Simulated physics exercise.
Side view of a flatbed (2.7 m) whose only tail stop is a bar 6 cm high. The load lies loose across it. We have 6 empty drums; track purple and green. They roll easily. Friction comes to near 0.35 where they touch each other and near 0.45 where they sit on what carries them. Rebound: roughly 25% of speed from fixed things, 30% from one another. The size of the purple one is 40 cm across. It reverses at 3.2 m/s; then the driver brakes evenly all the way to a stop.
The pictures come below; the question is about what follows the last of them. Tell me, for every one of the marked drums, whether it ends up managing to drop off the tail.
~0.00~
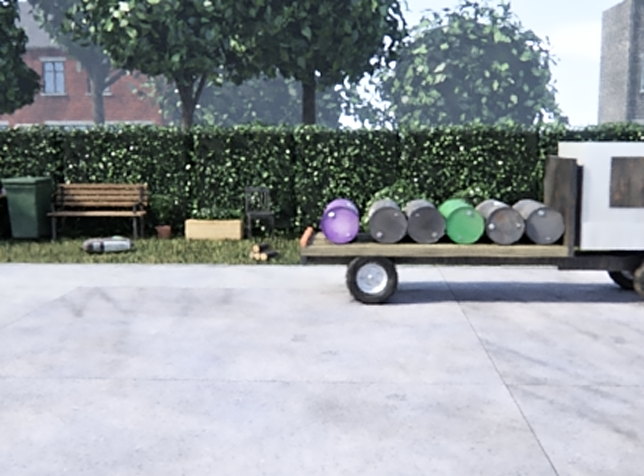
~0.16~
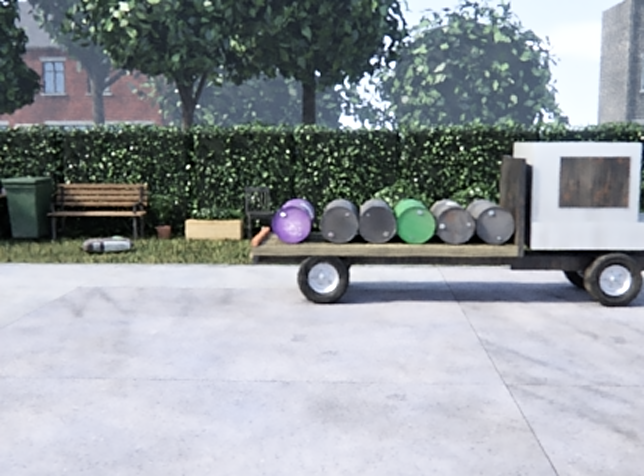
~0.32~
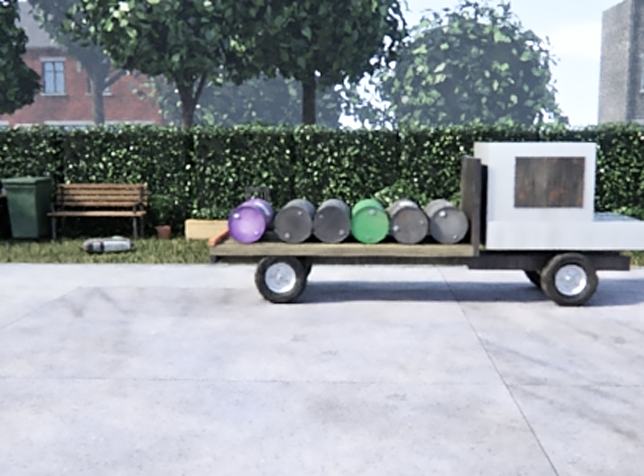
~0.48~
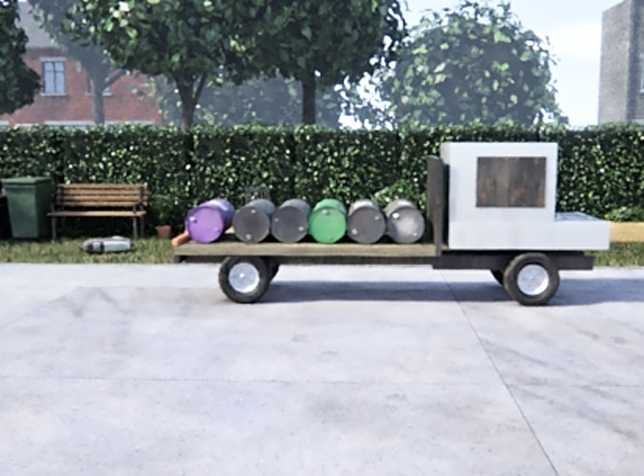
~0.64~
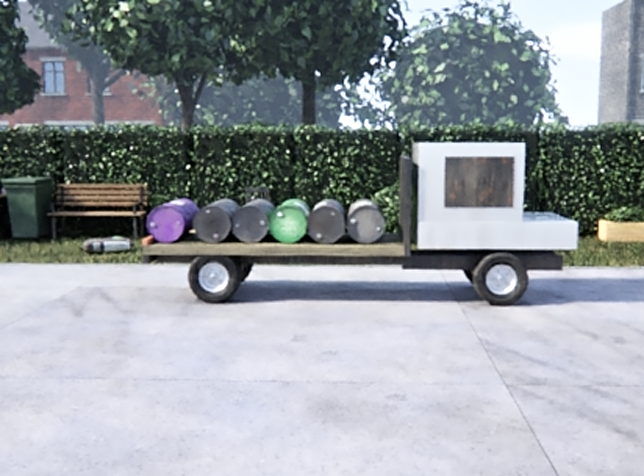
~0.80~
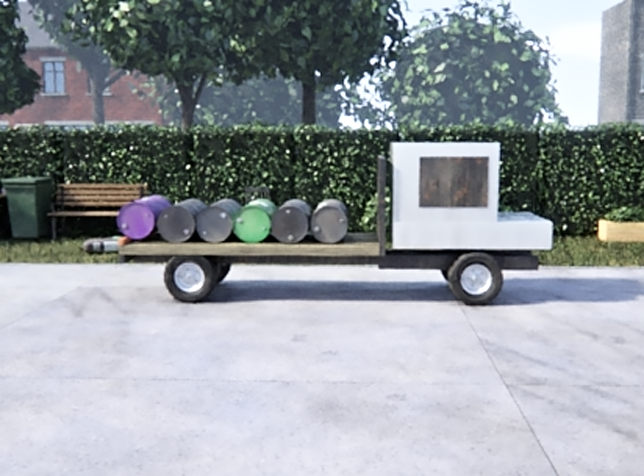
Here it is: Purple - it does, green - it does not.
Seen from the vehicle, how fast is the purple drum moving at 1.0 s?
The speed is close to 0.7 m/s.
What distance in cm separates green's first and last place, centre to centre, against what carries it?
Result - green: 110.
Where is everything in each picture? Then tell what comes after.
The first picture shows purple at (340, 225), green at (465, 226); tail bar at (303, 243); speed 3.2 m/s; 6 of the 6 make up the bottom layer on the bed.
The second picture shows purple at (291, 225), green at (416, 225); tail bar at (255, 243); speed 3.0 m/s.
The third picture shows purple at (246, 225), green at (370, 225); tail bar at (212, 243); speed 2.6 m/s.
The fourth picture shows purple at (204, 224), green at (327, 225); tail bar at (175, 243); speed 2.2 m/s.
The fifth picture shows purple at (165, 224), green at (287, 225); tail bar at (145, 242); speed 1.8 m/s.
The sixth picture shows purple at (135, 221), green at (251, 225); tail bar at (121, 242); speed 1.4 m/s.
After 1.0 s, purple is on the bed, 5 cm from the bar, rolling towards it; green is on the bed, 120 cm from the bar, rolling towards it; 0 over the tail so far.
After 1.1 s, purple is going over the tail; green is on the bed, 110 cm from the bar, rolling towards it; 1 over the tail so far.
After 1.2 s, purple is going over the tail; green is on the bed, 100 cm from the bar, rolling towards it; 1 over the tail so far.
After 1.3 s, purple is going over the tail; green is on the bed, 95 cm from the bar, rolling towards it; 1 over the tail so far.
At rest (2.9 s), purple is over the tail and down; green is on the bed, 55 cm from the bar; 2 over the tail so far.
